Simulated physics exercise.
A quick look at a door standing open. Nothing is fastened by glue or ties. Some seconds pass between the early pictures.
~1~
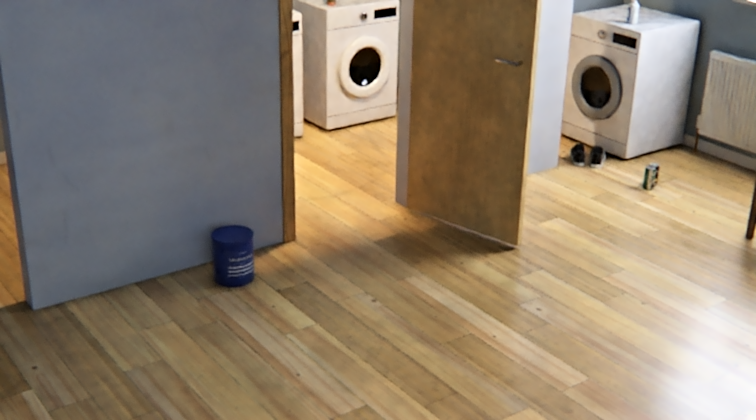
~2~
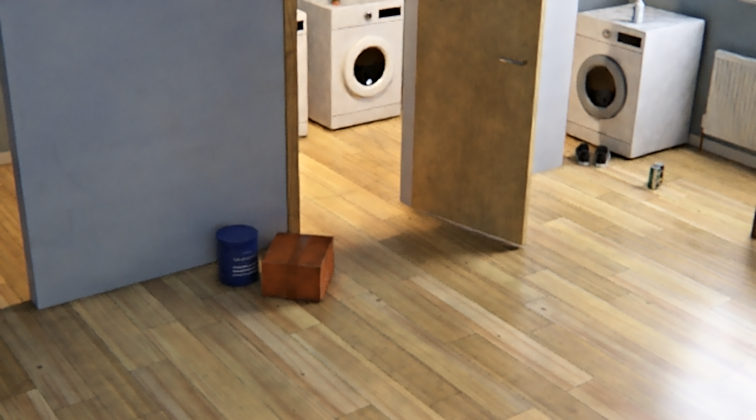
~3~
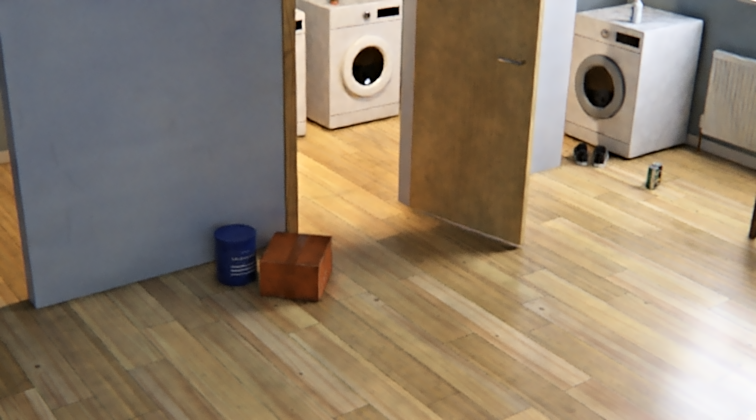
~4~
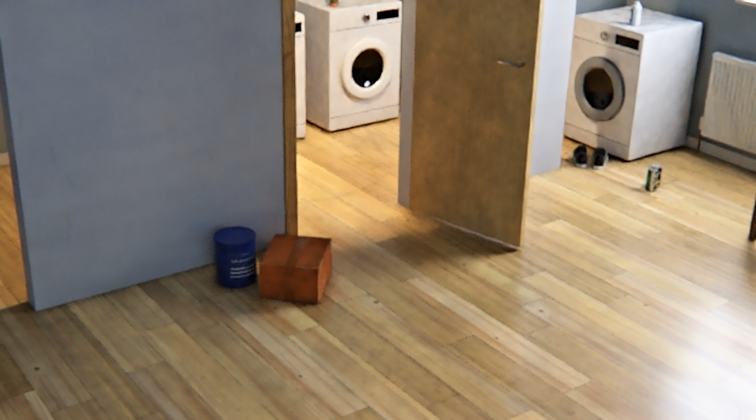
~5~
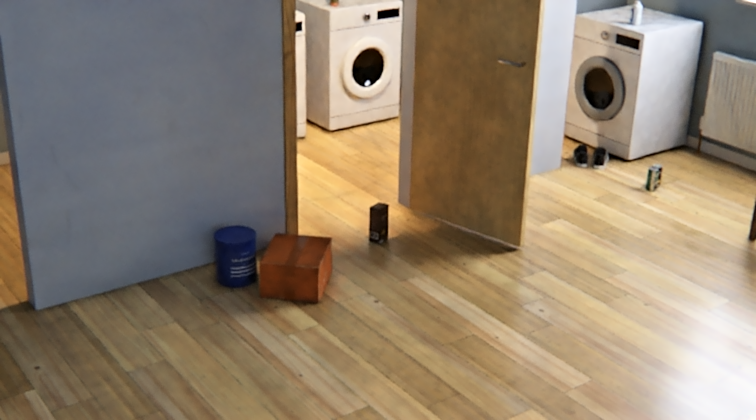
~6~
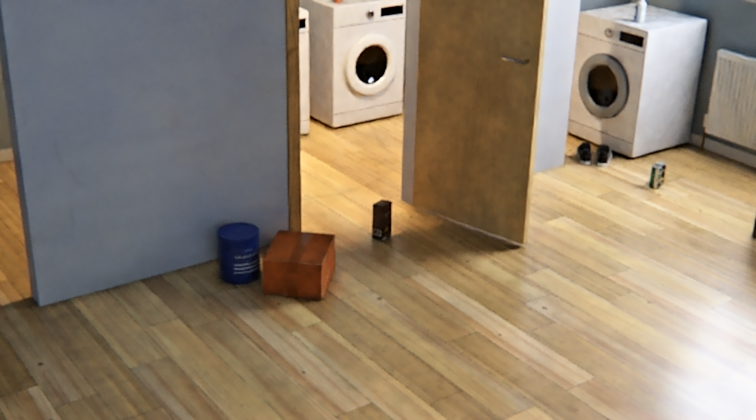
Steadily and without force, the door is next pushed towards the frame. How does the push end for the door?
The way is clear.
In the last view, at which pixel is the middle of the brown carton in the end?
The object finishes roughly at pixel (319, 207).
Then, 0.90 s later than the last frame, door at 64°.
Then, 1.50 s later than the last frame, door at 16°; brown carton moved well along near (357, 213).
Then, 1.80 s later than the last frame, door at 0°; brown carton tilted by 21° near (335, 201).
When it is over, door at 0°; lying over on the floor, brown carton; the other 2 as before. End places, in pixels of the last picture, brown carton near (319, 207).
